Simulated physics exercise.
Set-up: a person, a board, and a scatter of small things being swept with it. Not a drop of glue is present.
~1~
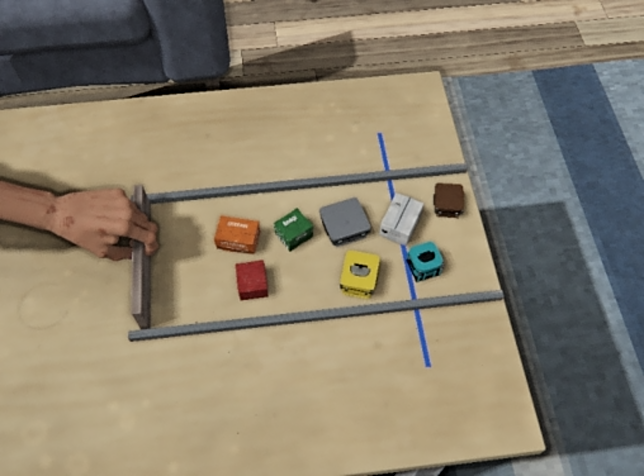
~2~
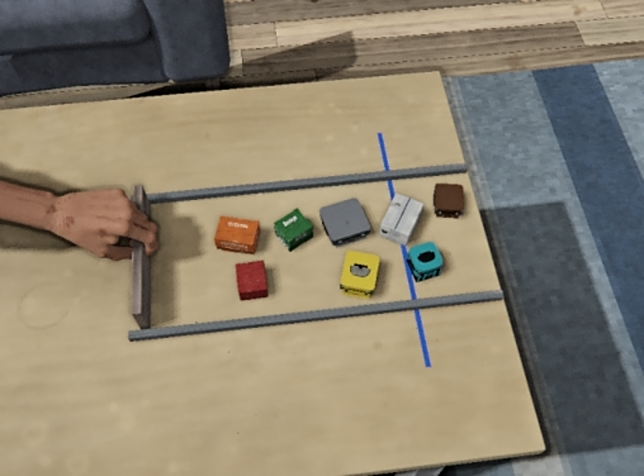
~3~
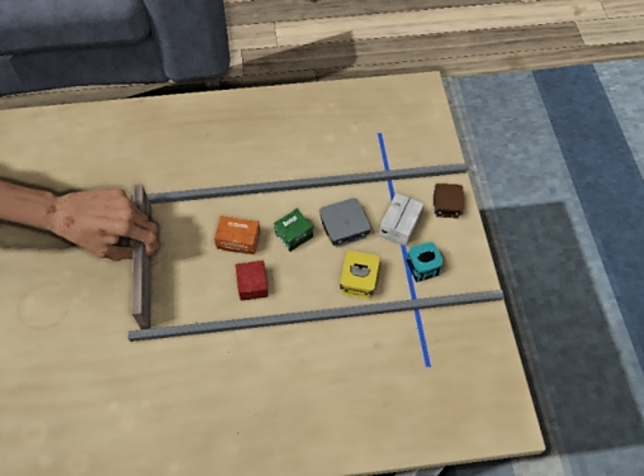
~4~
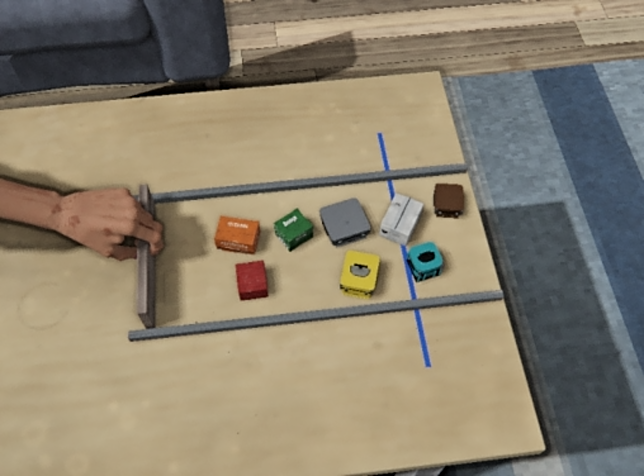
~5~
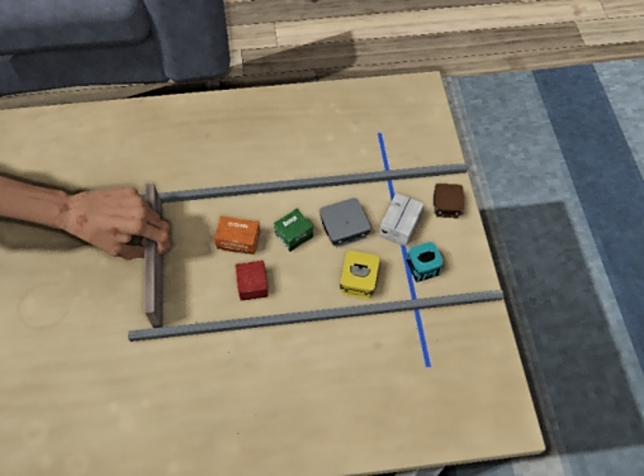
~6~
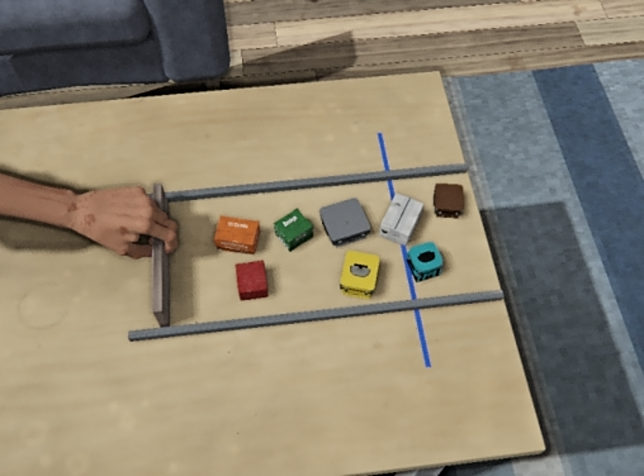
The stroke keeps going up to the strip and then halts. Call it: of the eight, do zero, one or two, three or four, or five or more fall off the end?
Three or four fall off.
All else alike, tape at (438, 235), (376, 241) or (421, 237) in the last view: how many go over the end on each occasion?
5, 2, 4.
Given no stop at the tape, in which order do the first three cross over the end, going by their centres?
First the brown case, next the white box, then the grey case.
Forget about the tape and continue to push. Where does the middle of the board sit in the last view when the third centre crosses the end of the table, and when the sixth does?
Roughly (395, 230) for the earlier crossing, roughly (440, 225) for the later one.
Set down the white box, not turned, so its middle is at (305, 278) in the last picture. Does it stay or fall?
White box: Safe.
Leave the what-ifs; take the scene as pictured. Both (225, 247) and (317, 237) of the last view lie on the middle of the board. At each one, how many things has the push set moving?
At the one place 1, at the other 7.
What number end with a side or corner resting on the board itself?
So the total is 2.
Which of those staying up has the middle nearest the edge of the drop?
Result - foremost is the turquoise case.
Soon after, none off yet; brown case at rest near (448, 201); turquoise case at rest near (425, 262); white box at rest near (402, 219).
In the end, the number that fall off is three or four; gone, grey case, white box and brown case.
